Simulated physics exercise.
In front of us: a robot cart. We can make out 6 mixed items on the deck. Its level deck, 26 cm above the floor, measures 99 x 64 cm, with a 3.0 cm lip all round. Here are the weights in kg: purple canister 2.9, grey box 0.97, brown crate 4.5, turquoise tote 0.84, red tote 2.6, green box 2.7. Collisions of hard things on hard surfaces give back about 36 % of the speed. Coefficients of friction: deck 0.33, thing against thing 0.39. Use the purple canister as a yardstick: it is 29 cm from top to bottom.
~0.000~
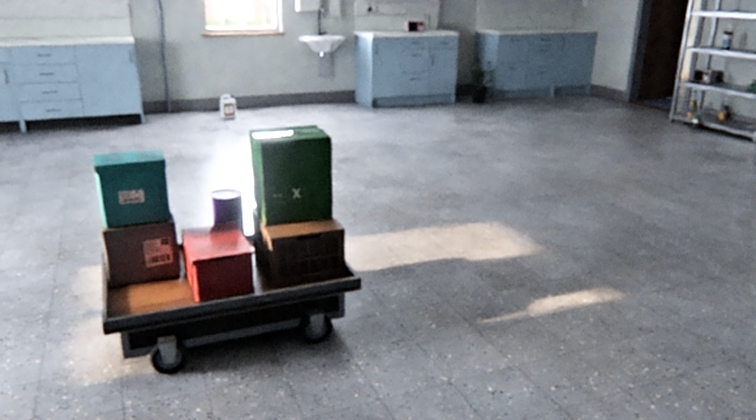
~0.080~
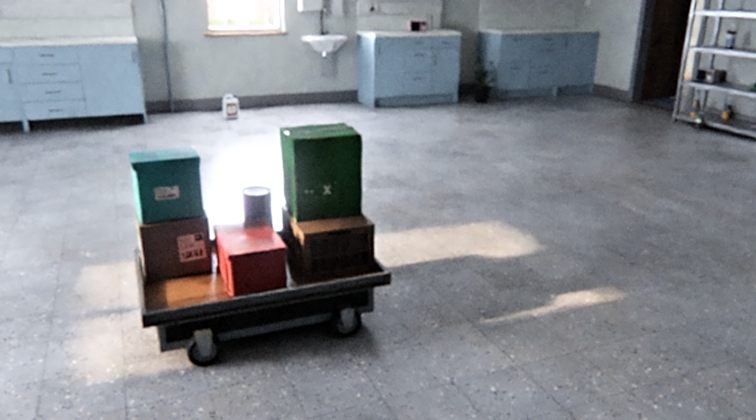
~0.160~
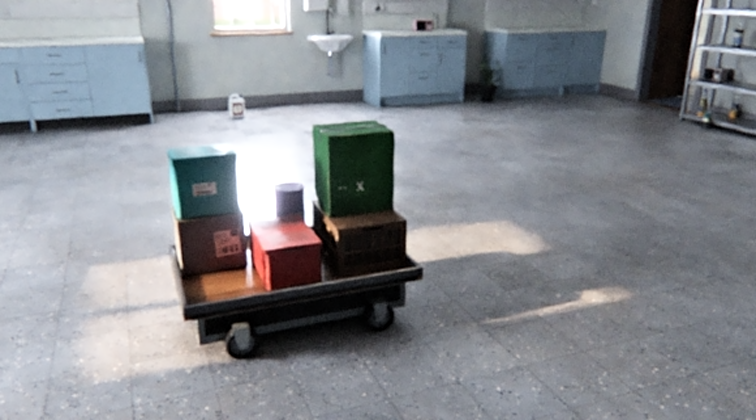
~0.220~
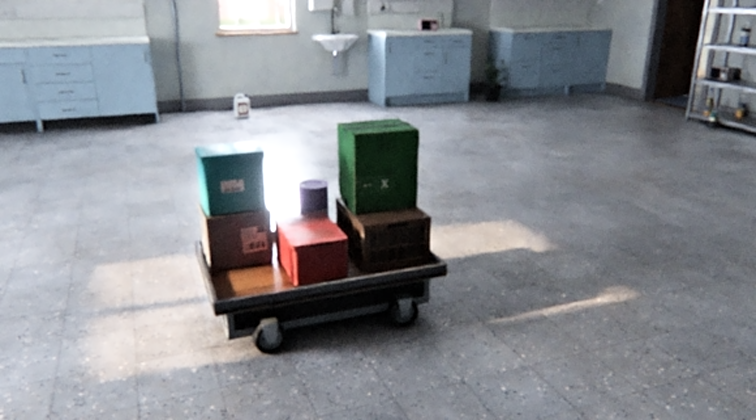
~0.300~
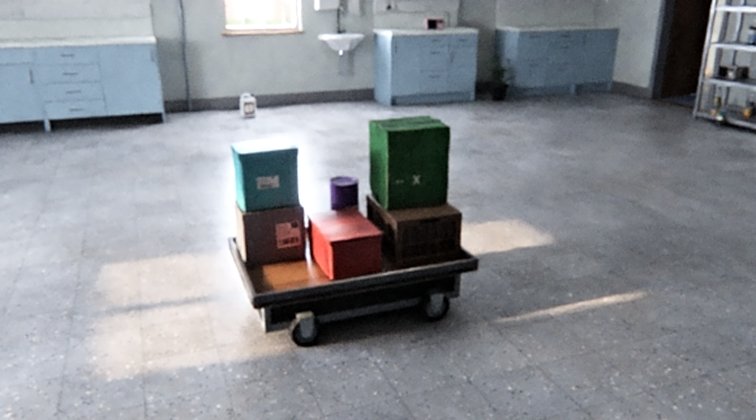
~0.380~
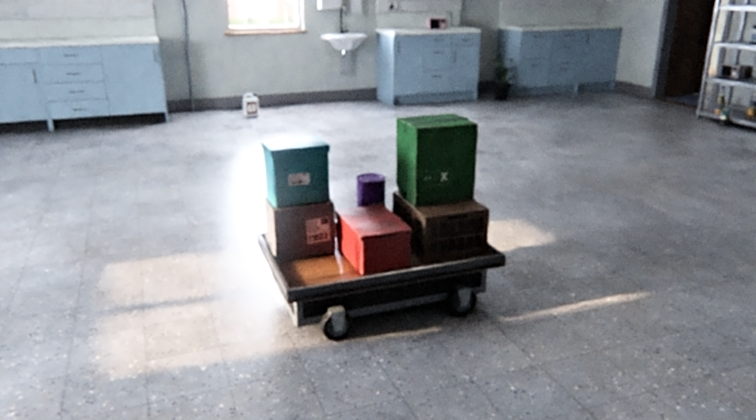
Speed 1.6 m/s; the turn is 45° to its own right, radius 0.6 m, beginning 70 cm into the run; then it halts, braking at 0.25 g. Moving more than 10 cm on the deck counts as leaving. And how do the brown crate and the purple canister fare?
Result: The brown crate will remain about where it started; the purple canister will not remain where it started.
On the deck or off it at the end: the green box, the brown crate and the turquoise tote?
Final state - the green box ends out of bounds; the brown crate stays within bounds; the turquoise tote stays within bounds.
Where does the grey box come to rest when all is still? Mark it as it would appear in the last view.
Near (613, 233).
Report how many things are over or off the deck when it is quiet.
All told, 2.
By 0.68 s, cart has run 109 cm, turned 23°; purple canister tilted 16° near (475, 199); brown crate 14 cm from its spot near (532, 219); green box 21 cm from its spot.
By 0.88 s, cart has run 141 cm, turned 44°; green box now off the deck; purple canister tilted 51° near (558, 211); brown crate 10 cm from its spot near (616, 247).
By 1.28 s, cart has run 189 cm, turned 45°; purple canister now off the deck; brown crate 3 cm from its spot near (748, 275); turquoise tote 12 cm from its spot.
When it is over (2.0 s), off the deck, purple canister and green box; not toppled but over 10 cm from the start, turquoise tote; the other 3 within 10 cm of the start.
